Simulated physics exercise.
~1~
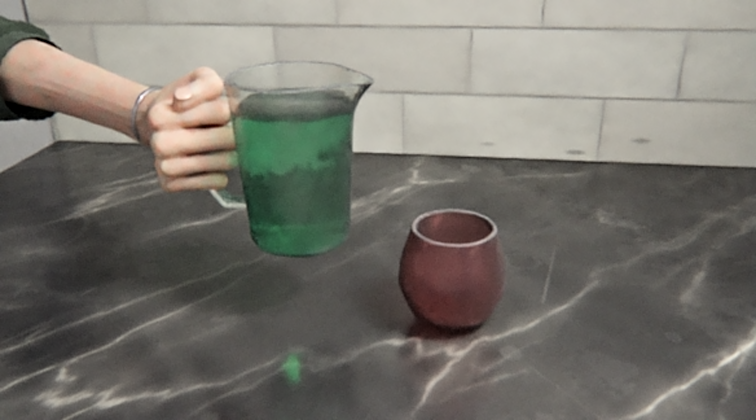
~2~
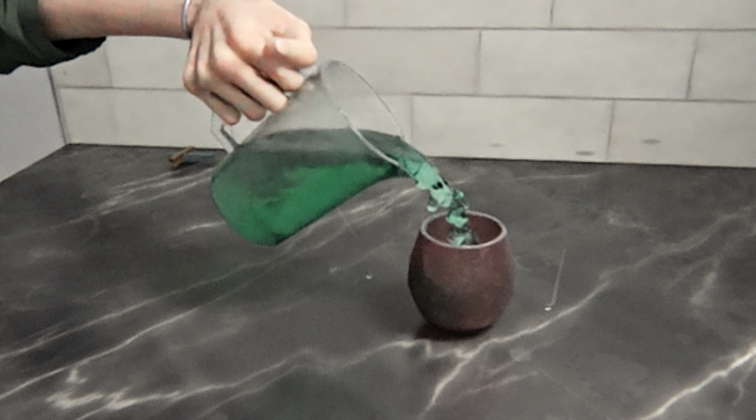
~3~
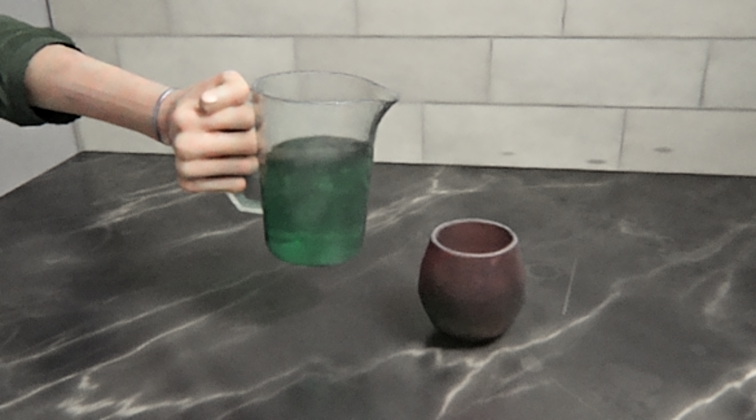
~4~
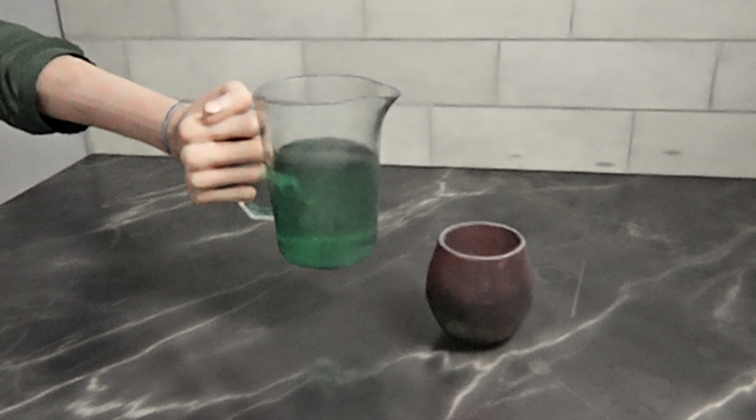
On a dark marble countertop, a hand held a clear jug of green liquid beside a dark red cup, tipped it to pour a stream into the cup, then brought the jug upright again and held it there, noticeably less full.
